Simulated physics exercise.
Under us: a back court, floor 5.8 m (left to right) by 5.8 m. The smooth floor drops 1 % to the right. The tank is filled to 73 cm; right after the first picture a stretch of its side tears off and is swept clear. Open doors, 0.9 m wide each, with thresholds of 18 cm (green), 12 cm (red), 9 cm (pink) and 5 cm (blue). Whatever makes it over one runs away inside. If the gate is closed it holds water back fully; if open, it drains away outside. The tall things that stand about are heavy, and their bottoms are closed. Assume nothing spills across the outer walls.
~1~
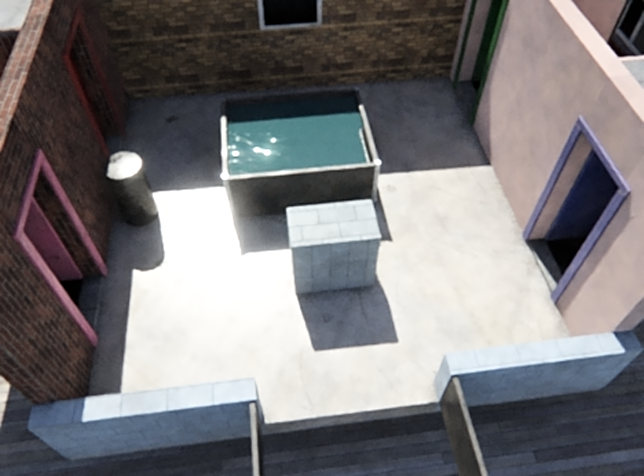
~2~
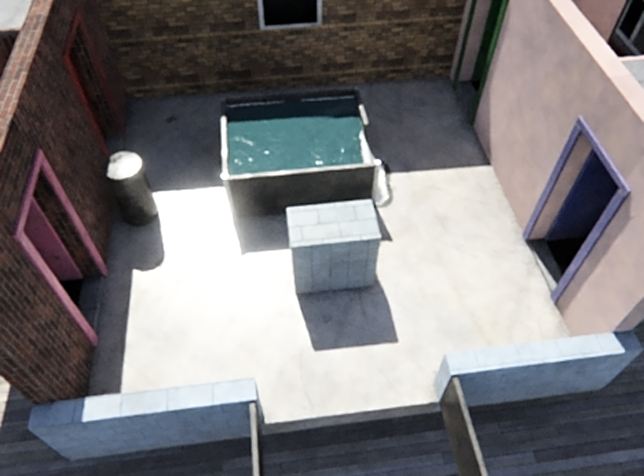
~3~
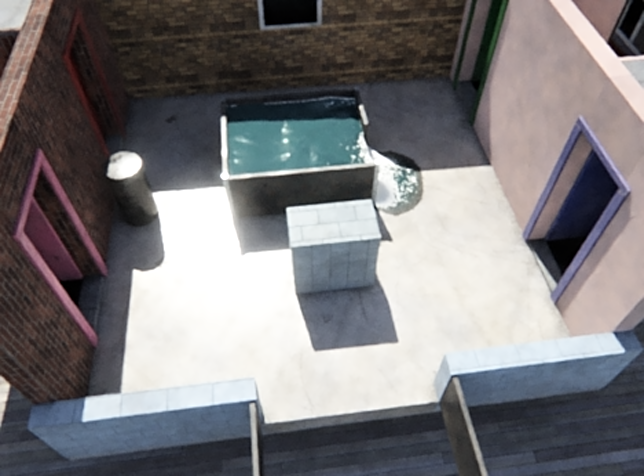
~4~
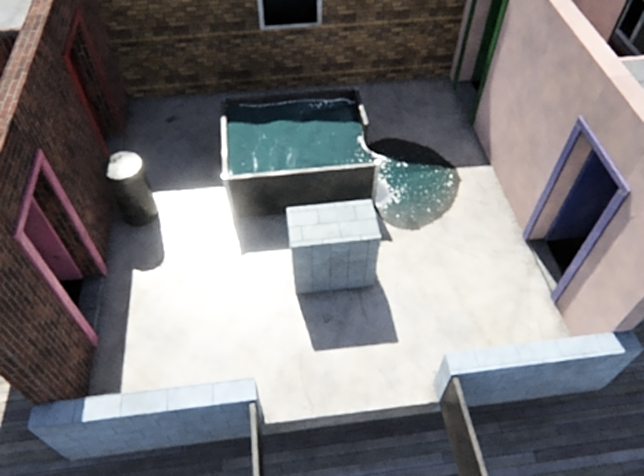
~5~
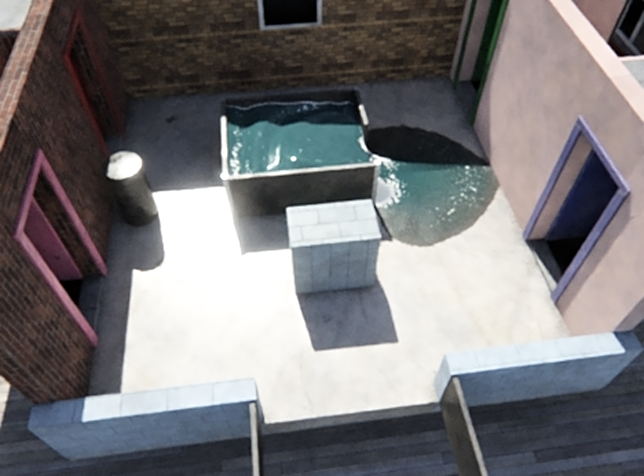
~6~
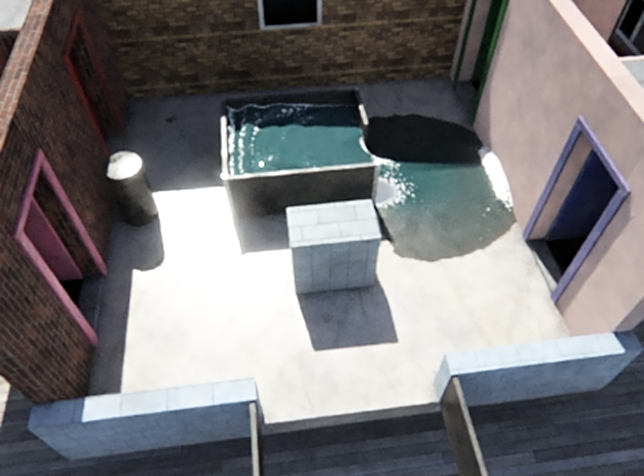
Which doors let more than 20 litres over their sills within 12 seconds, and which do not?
In 12 seconds, the green door stays within 20 litres; the red door stays within 20 litres; the pink door stays within 20 litres; the blue door lets more through.
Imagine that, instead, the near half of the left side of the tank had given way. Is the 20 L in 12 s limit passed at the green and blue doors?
Versus the limit - green: Within, blue: Exceeded.
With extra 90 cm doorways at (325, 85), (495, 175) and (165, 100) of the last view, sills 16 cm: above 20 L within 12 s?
Check each in turn: The first fails, the second succeeds, the third fails.
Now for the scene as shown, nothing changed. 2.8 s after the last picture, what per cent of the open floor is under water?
Roughly 50 % of the floor.
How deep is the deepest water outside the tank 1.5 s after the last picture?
Around 38 centimetres.
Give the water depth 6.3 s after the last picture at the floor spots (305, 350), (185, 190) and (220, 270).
Reading - approx. 4 / 3 / 1 cm.
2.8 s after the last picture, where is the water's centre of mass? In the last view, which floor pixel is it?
At about (380, 187).
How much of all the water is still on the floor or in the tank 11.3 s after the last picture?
About 86 per cent.
Then, 0.7 s after the last picture water covers 25 % of the floor and is deepest (38 cm) near (496, 180); green door 13 cm at the sill, 0 L in, red door not reached, pink door not reached, blue door 15 cm at the sill, 3 L in.
Then, 1.5 s after the last picture water covers 25 % of the floor and is deepest (38 cm) near (575, 349); green door 14 cm at the sill, 0 L in, red door not reached, pink door not reached, blue door 14 cm at the sill, 38 L in.
Then, 2.8 s after the last picture water covers 50 % of the floor and is deepest (24 cm) near (569, 336); green door 15 cm at the sill, 1 L in, red door not reached, pink door not reached, blue door 11 cm at the sill, 74 L in.
Then, 6.3 s after the last picture water covers 90 % of the floor and is deepest (14 cm) near (552, 298); green door 10 cm at the sill, 3 L in, red door 7 cm at the sill, 0 L in, pink door 6 cm at the sill, 0 L in, blue door 10 cm at the sill, 116 L in.
Then, 11.3 s after the last picture water covers 100 % of the floor and is deepest (10 cm) near (504, 197); green door 7 cm at the sill, 3 L in, red door 7 cm at the sill, 0 L in, pink door 7 cm at the sill, 0 L in, blue door 6 cm at the sill, 141 L in.
